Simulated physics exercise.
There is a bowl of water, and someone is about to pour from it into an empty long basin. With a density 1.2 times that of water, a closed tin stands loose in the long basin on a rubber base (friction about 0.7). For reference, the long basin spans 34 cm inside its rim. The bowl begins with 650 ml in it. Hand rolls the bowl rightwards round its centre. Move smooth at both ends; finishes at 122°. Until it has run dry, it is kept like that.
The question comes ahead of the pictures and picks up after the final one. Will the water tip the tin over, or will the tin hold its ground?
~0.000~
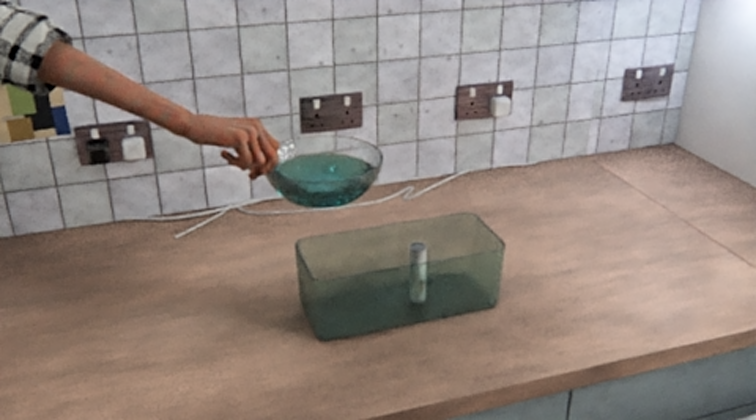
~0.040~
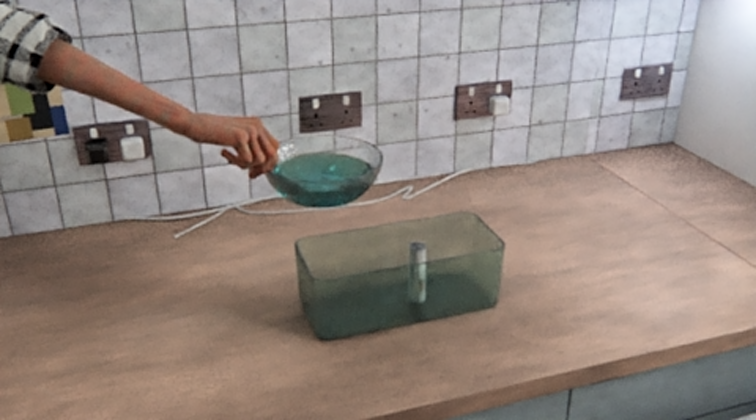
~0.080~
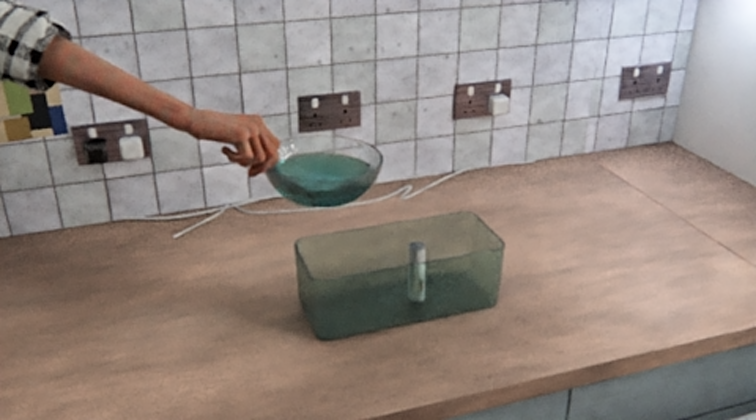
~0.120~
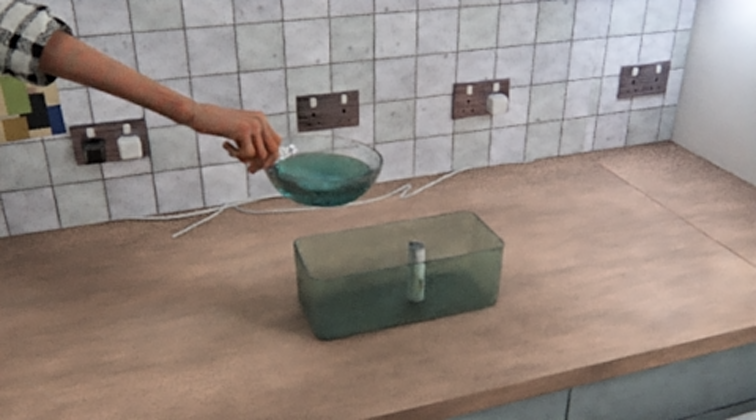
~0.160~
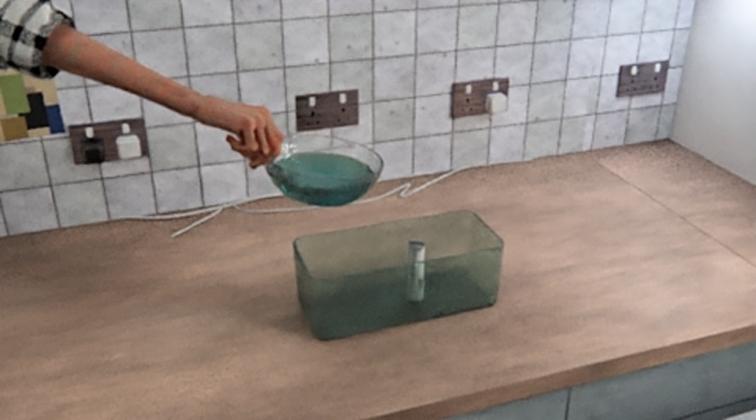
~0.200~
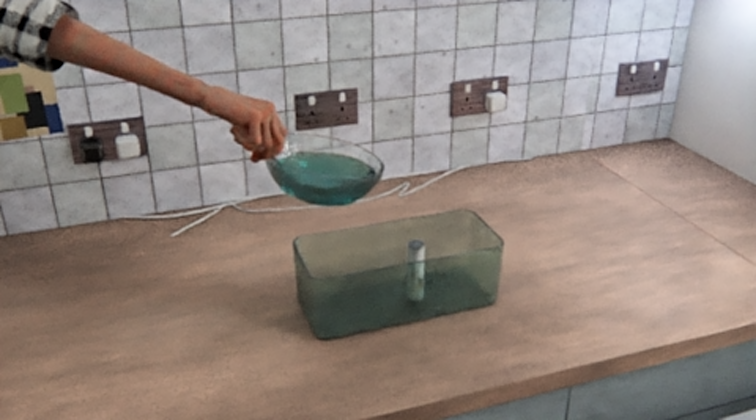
It ends up erect.
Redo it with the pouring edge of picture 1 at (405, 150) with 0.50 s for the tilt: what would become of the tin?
After that, the tin overturns.
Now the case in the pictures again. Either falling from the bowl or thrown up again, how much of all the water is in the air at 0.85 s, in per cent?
Some 1 % is up in the air.
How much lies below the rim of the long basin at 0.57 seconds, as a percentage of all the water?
The basin holds roughly 36 in a hundred parts at that moment.
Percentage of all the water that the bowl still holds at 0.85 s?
0 per cent or thereabouts.
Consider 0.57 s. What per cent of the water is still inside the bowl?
I'd put it near 16 percent.
After 0.57 s the tilt is 81° and 16 per cent is still to pour; the tin stands where it began.
After 0.85 s the tilt is 119° and 0 per cent is still to pour; the tin leans 7°.
After 1.13 s the tilt is 122° and 0 per cent is still to pour; the tin leans 5°.
After 1.44 s the tilt is 122° and 0 per cent is still to pour; the tin stands where it began.
In the end the tin stands where it began.
